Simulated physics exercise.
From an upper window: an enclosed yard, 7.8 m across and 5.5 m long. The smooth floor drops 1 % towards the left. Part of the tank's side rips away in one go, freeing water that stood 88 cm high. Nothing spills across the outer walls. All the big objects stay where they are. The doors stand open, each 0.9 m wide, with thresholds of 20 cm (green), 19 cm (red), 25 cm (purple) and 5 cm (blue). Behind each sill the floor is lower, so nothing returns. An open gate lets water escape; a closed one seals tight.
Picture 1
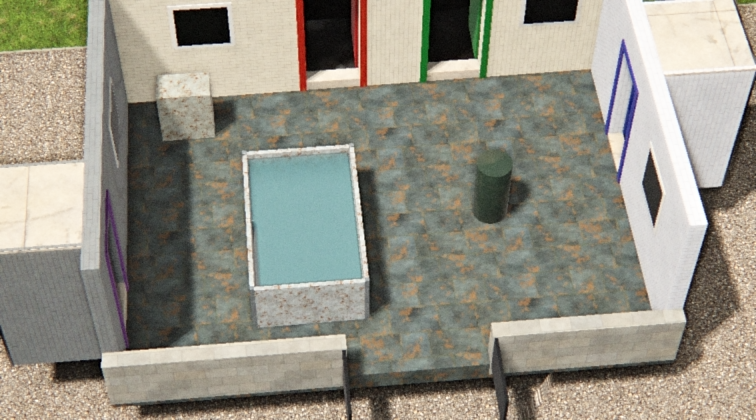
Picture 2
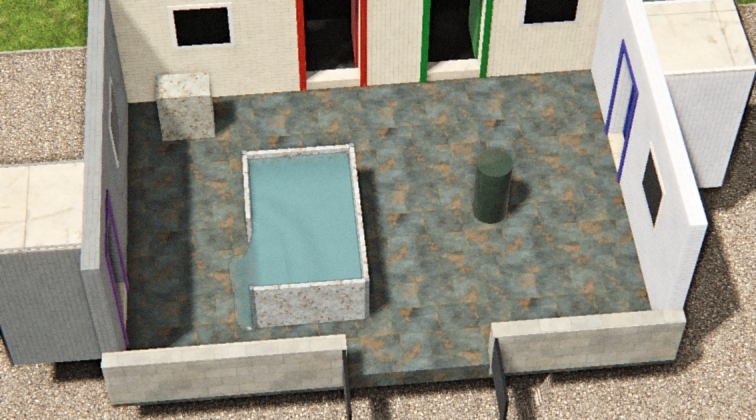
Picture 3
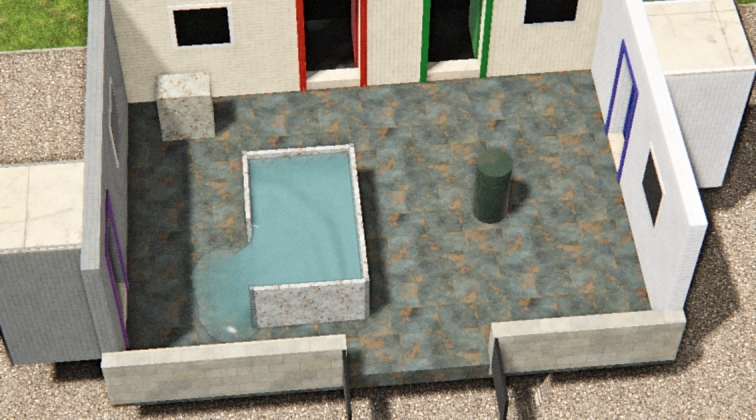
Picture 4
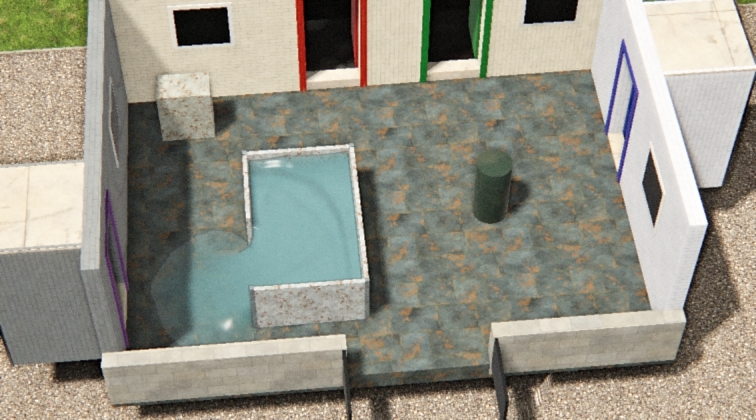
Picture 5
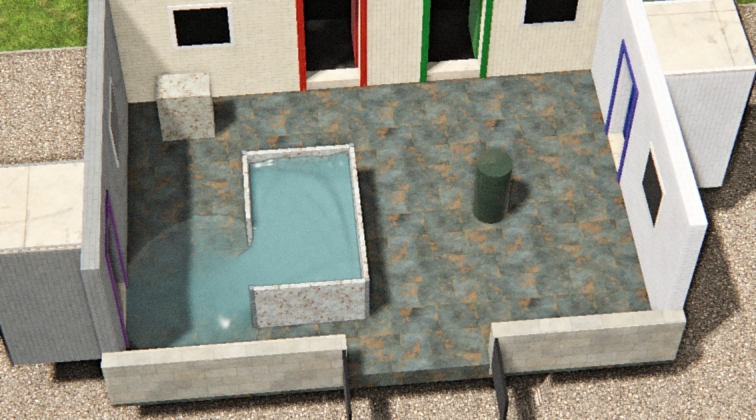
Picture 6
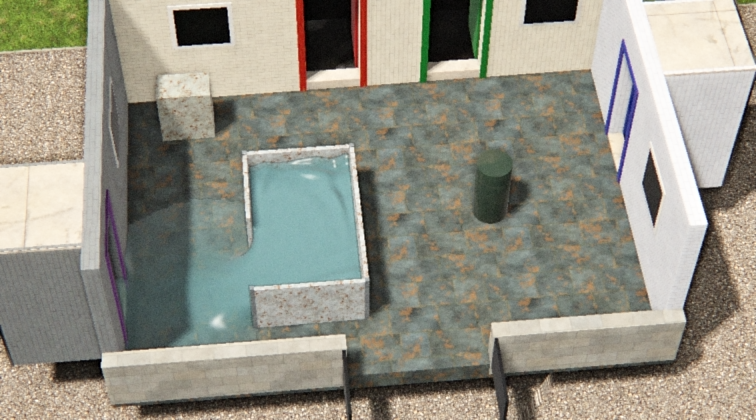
We see a walled yard with a rectangular tank of water and a dark green cylinder; the tank's left side opens near the front corner, and water pours out, spreading across the floor to the purple-framed doorway and left wall.
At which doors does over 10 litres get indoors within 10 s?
Door by door: At the green door it keeps below the limit; at the red door it stays under the limit; at the purple door it passes the limit; at the blue door it goes over the limit.
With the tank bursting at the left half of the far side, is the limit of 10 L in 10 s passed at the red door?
Then: Red over.
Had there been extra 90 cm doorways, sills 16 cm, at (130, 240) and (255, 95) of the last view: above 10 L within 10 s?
In that order: Over, below.
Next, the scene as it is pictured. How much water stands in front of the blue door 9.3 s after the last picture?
About 8.5 cm.
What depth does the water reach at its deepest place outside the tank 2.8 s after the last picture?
Roughly 36 cm.
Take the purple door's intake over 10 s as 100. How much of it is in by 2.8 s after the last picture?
Some 95 per cent by then.
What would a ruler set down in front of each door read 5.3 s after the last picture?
In cm: Green 6, red 11, purple 21, blue 0.
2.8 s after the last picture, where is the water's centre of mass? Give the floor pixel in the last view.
At about (235, 249).
Then, 0.7 s after the last picture water covers 15 % of the floor and is deepest (64 cm) near (127, 380); green door not reached, red door not reached, purple door 54 cm at the sill, 110 L in, blue door not reached.
Then, 1.5 s after the last picture water covers 25 % of the floor and is deepest (47 cm) near (128, 309); green door not reached, red door not reached, purple door 46 cm at the sill, 262 L in, blue door not reached.
Then, 2.8 s after the last picture water covers 45 % of the floor and is deepest (36 cm) near (129, 112); green door not reached, red door 5 cm at the sill, 0 L in, purple door 33 cm at the sill, 361 L in, blue door not reached.
Then, 5.3 s after the last picture water covers 85 % of the floor and is deepest (22 cm) near (129, 154); green door 6 cm at the sill, 0 L in, red door 11 cm at the sill, 0 L in, purple door 21 cm at the sill, 377 L in, blue door not reached.
Then, 9.3 s after the last picture water covers 100 % of the floor and is deepest (12 cm) near (129, 137); green door 6 cm at the sill, 0 L in, red door 7 cm at the sill, 0 L in, purple door 11 cm at the sill, 377 L in, blue door 9 cm at the sill, 35 L in.
